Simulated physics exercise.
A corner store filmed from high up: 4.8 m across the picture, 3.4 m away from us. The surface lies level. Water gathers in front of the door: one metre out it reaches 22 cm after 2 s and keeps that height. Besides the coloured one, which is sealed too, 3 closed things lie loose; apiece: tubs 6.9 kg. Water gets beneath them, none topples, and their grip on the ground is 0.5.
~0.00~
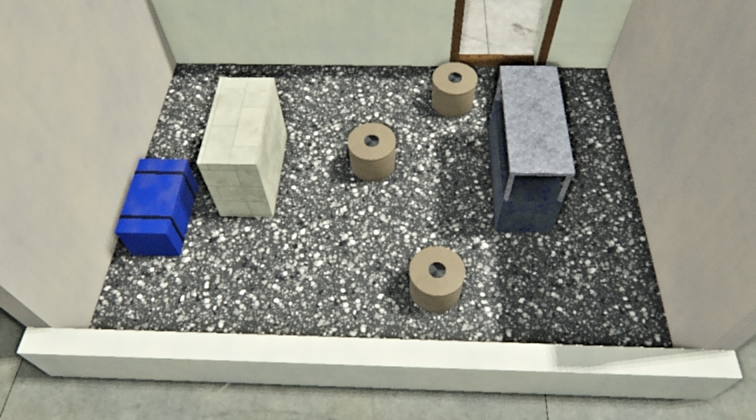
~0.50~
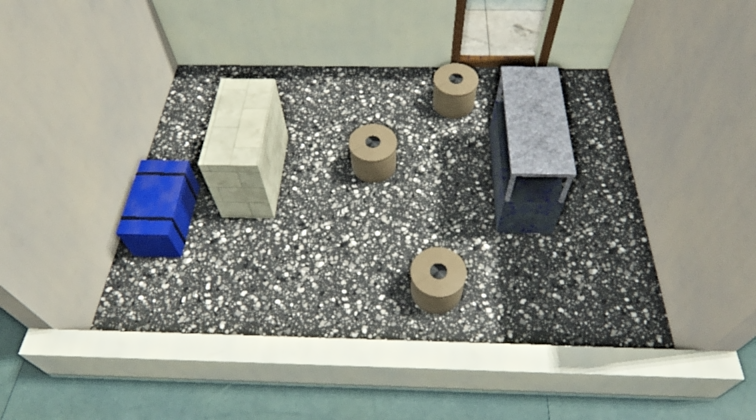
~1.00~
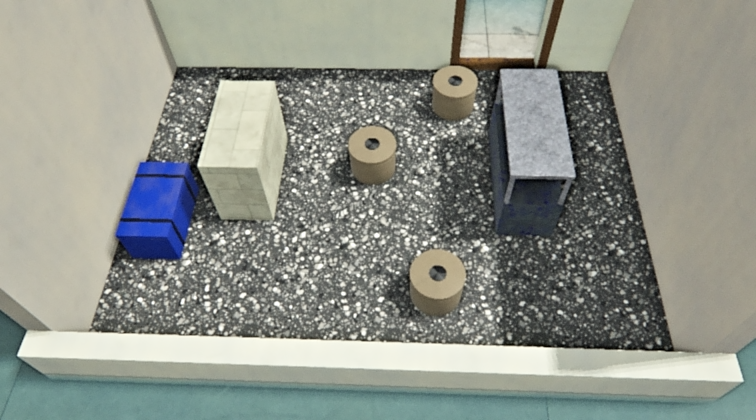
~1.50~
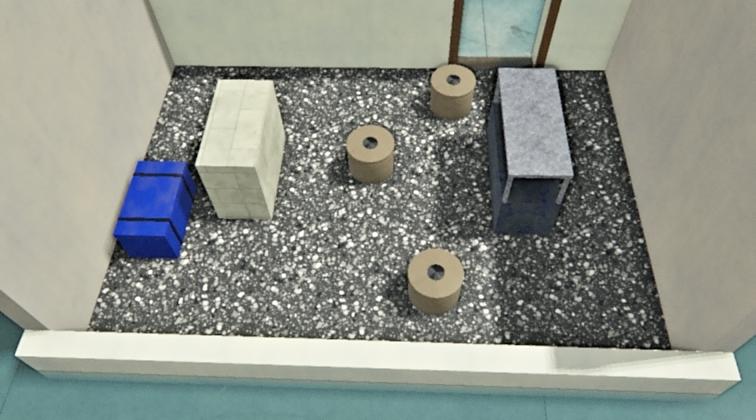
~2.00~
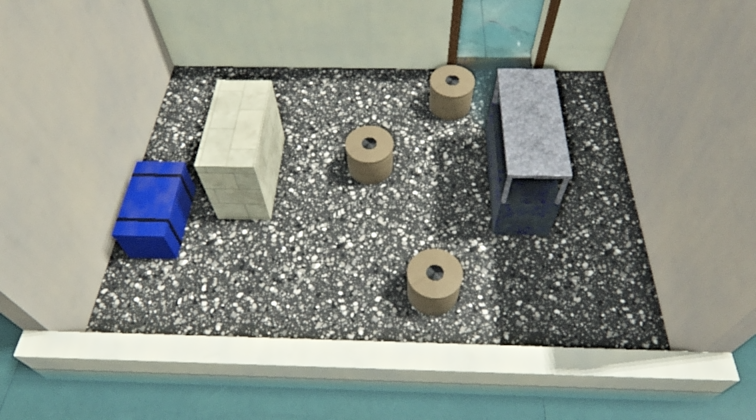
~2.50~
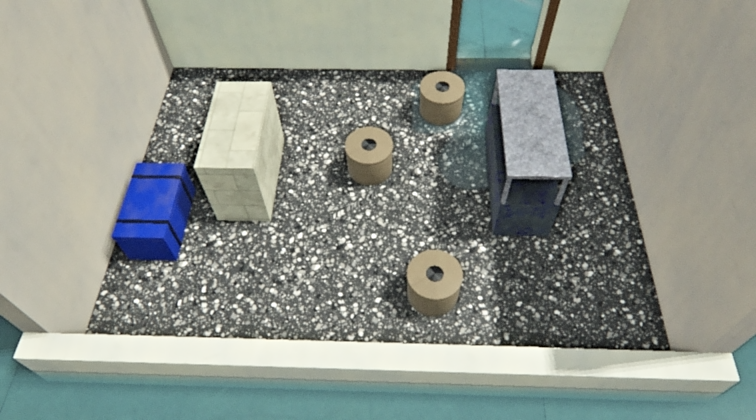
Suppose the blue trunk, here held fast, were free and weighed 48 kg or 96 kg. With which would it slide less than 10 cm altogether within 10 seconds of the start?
I expect that the lower weight is enough.
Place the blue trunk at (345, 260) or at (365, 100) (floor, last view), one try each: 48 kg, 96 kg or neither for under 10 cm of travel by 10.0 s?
In that order: Either load holds; the smaller is enough.
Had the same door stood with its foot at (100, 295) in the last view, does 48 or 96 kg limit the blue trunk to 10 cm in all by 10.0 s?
Then the lower weight is enough.
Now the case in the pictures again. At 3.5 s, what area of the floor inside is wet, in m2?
Some 6.0 m2.
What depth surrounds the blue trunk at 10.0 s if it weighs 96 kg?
About 8 cm.
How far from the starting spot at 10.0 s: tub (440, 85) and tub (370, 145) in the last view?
In that order: 140 cm, 100 cm.
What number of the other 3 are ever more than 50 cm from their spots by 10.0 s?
I count 3.
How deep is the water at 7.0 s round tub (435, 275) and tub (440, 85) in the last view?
Roughly 7 and 3 cm.
After 3.5 s the blue trunk would be 0 cm from its start with 48 kg and 0 cm from its start with 96 kg; 0 cm of water round it then.
After 4.5 s the blue trunk would be 0 cm from its start with 48 kg and 0 cm from its start with 96 kg; 0 cm of water round it then.
After 7.0 s the blue trunk would be 0 cm from its start with 48 kg and 0 cm from its start with 96 kg; 2 cm of water round it then.
After 10.0 s the blue trunk would be 0 cm from its start with 48 kg and 0 cm from its start with 96 kg; 8 cm of water round it then.
